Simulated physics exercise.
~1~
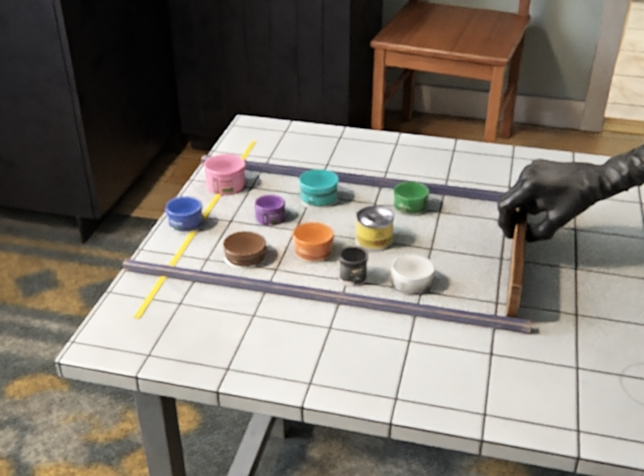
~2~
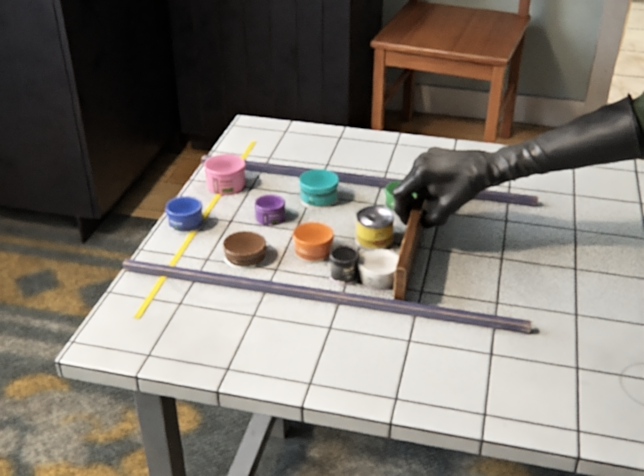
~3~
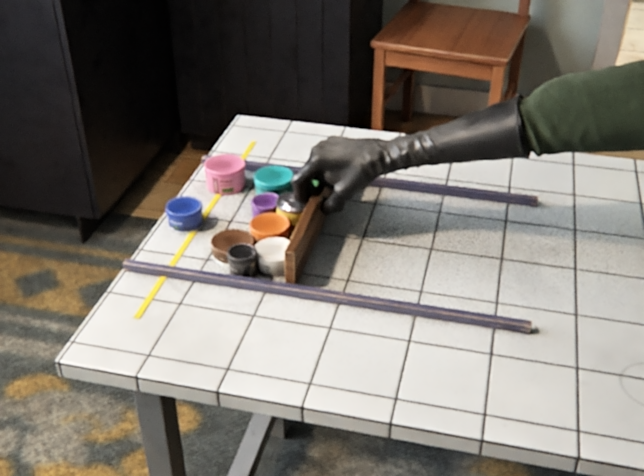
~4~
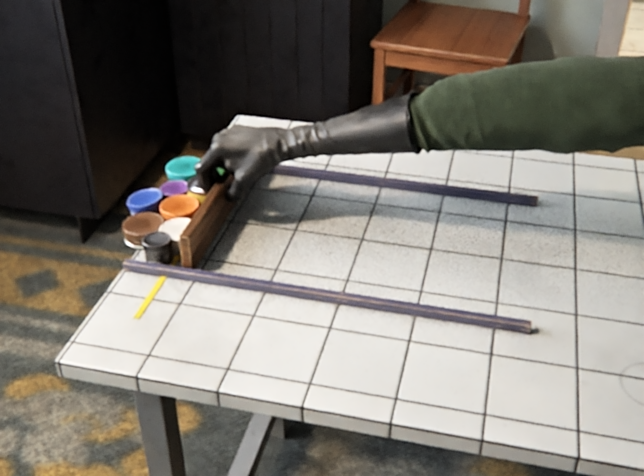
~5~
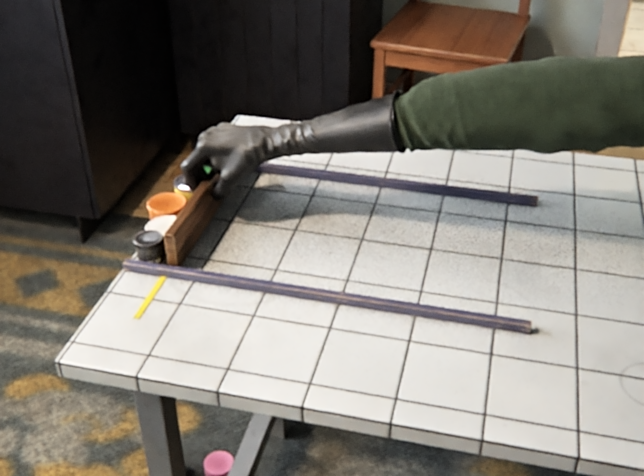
In this clip, a black-gloved hand slides an upright wooden board leftward between two rods on a white tiled table, bunching colorful tubs together and pushing them past a yellow tape line until five or more go over the edge, the pink one ending up below the table.
